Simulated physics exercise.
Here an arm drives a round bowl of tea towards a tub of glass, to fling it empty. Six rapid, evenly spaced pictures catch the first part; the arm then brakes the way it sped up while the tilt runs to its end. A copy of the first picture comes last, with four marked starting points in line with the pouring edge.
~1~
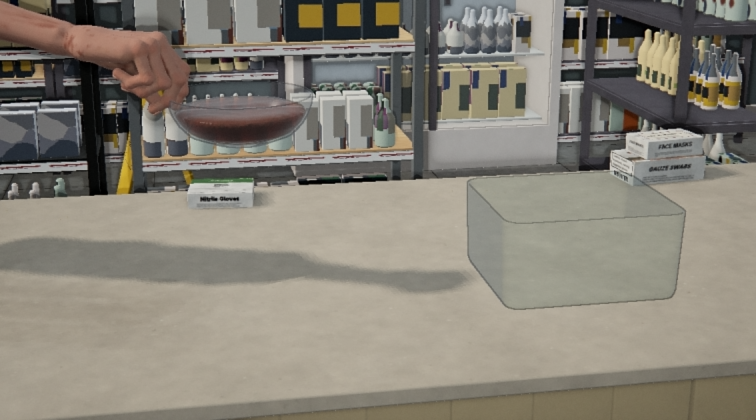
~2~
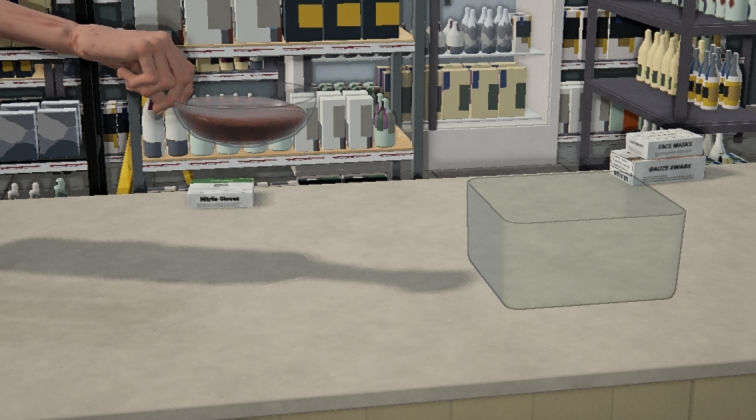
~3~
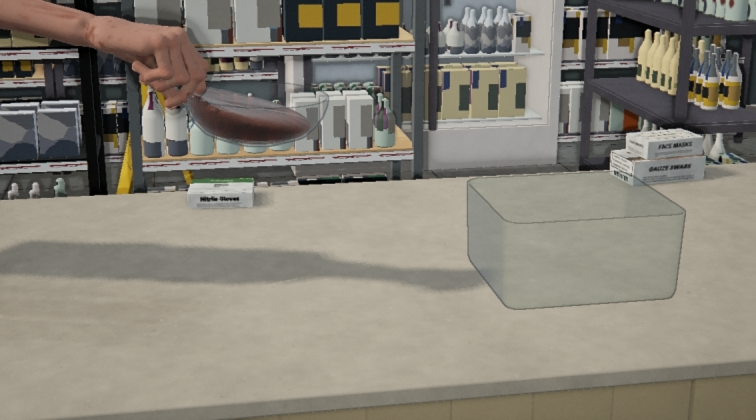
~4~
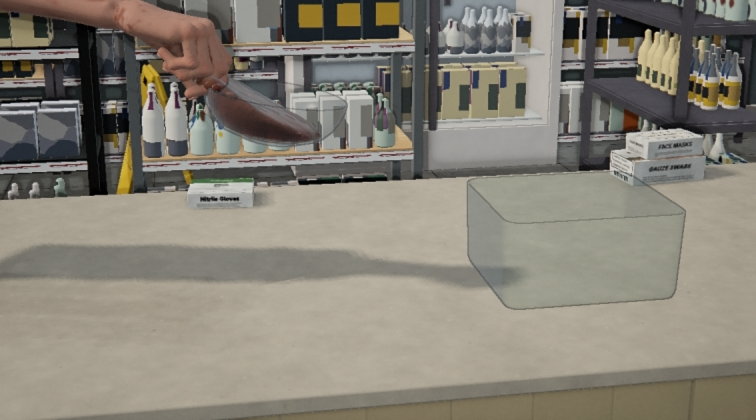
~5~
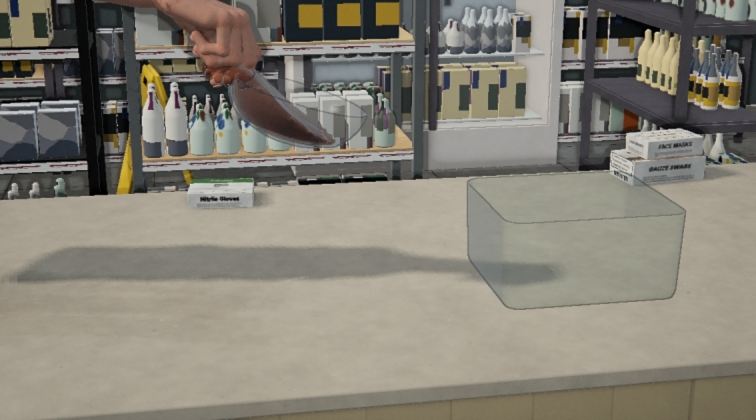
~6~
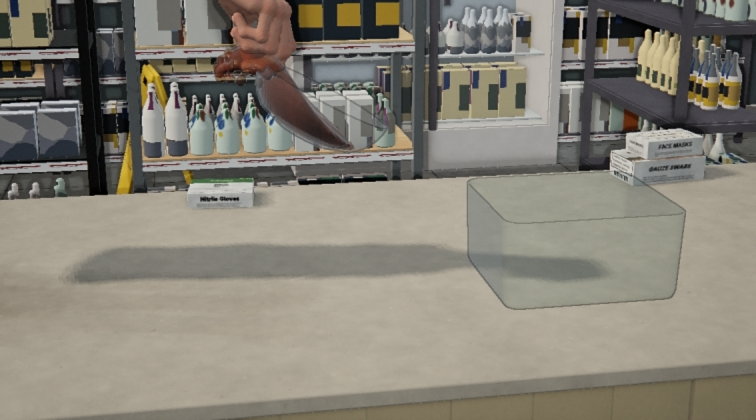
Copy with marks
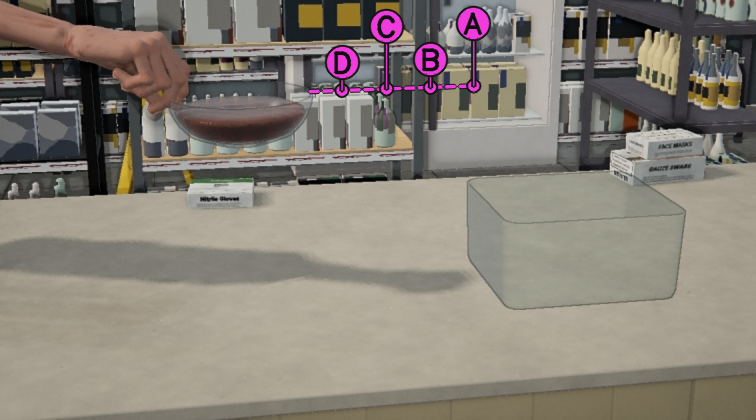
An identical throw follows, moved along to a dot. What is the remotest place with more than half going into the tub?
Choose C.
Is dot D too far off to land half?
Yes, it does.
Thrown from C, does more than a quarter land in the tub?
Yes, clearly.
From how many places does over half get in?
Three of the four.
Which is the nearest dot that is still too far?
The answer is D.
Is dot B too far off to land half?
No, that is safe.
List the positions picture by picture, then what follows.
In the first picture, upright, lip at (310, 91); tub from (501, 308) to (674, 296); nothing has left yet.
In the second picture, upright, lip at (314, 91); nothing has left yet.
In the third picture, tipped about 3°, lip at (326, 94); tea is over the rim, down to (196, 92).
In the fourth picture, tipped about 9°, lip at (345, 101); tea is over the rim, down to (233, 87).
In the fifth picture, tipped about 18°, lip at (365, 111); tea is over the rim, down to (261, 82).
In the sixth picture, tipped about 29°, lip at (385, 124); tea is over the rim, down to (255, 79).
On the marked copy, A at (473, 85); B at (430, 87); C at (386, 88); D at (342, 90).
With A, about 81 % lands in the tub, 10 % falls short and 9 % goes beside or beyond.
With B, about 79 % lands in the tub, 15 % falls short and 6 % goes beside or beyond.
With C, about 66 % lands in the tub, 30 % falls short and 4 % goes beside or beyond.
With D, about 30 % lands in the tub, 63 % falls short and 7 % goes beside or beyond.
